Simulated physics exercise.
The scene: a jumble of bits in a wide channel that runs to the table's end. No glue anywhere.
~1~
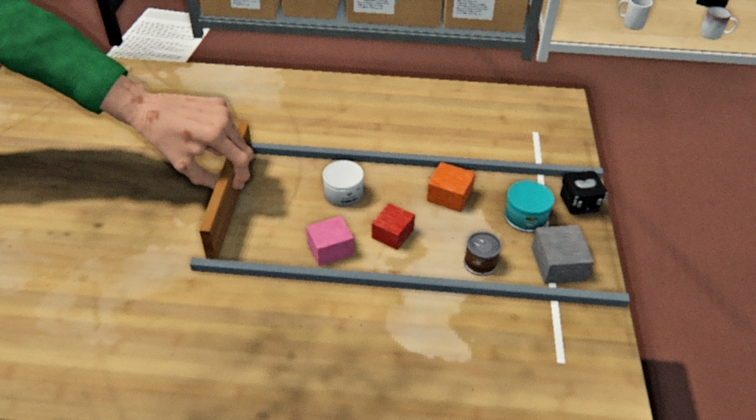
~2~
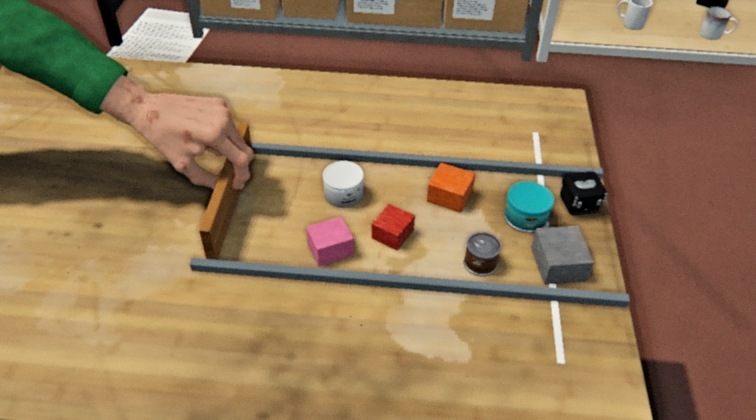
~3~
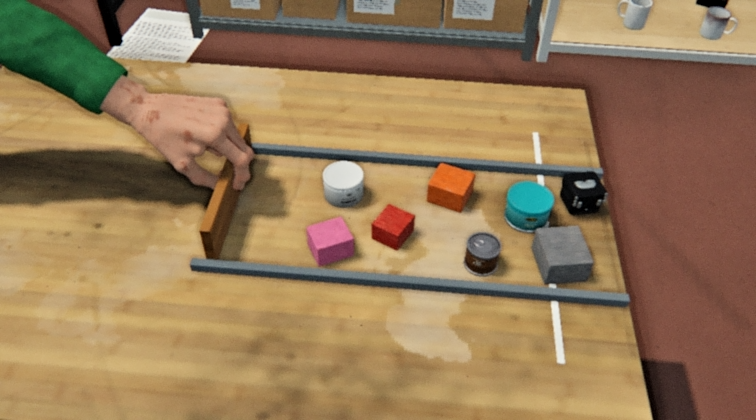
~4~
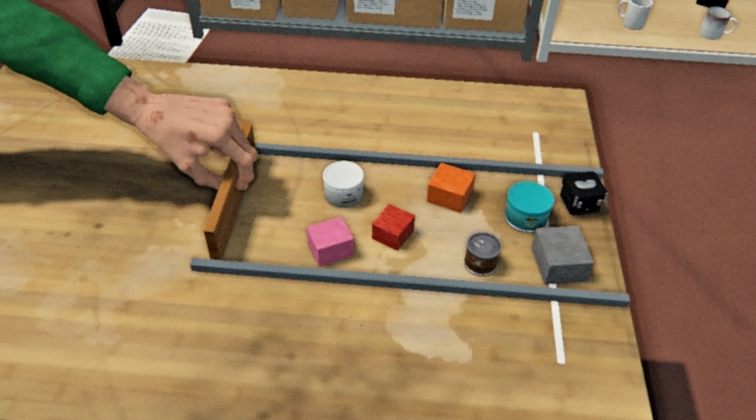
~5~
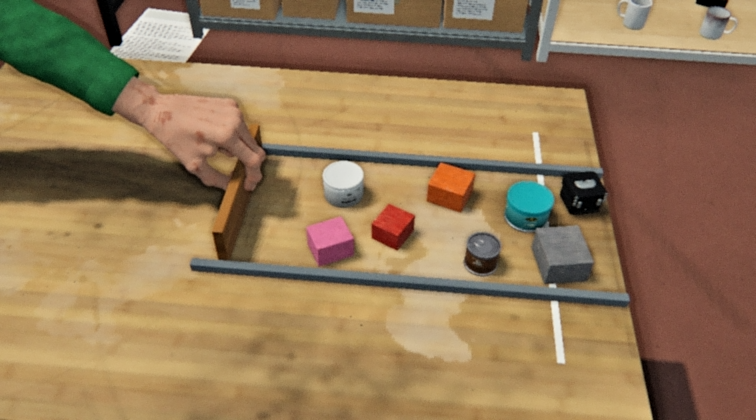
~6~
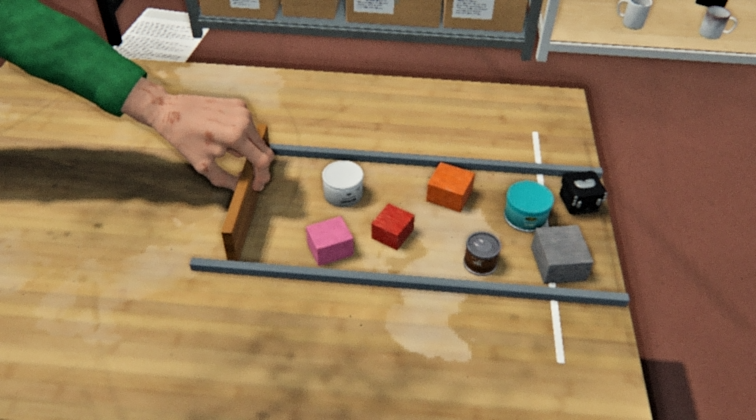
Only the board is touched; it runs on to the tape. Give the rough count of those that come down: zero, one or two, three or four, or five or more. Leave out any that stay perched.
As it turns out, the number that fall off is one or two.
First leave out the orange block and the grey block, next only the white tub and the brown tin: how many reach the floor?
Fallen: 0, and 0 in the other try.
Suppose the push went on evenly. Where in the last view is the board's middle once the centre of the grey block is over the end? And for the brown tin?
About (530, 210), and (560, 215) for the other.
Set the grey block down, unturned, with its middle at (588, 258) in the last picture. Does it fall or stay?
It falls.
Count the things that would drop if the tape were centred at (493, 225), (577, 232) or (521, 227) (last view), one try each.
In that order 0, 4 and 0.
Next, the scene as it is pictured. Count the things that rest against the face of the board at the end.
4 of them.
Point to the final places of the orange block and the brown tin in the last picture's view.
The orange block at (560, 181), the brown tin at (610, 269).
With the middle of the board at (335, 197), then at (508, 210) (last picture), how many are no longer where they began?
The counts are 2 and 8.
A little later, none off yet; black case at rest near (581, 194); grey block at rest near (561, 254); turquoise tin at rest near (528, 206).
When it is over, the number that fall off is one or two; down, grey block.
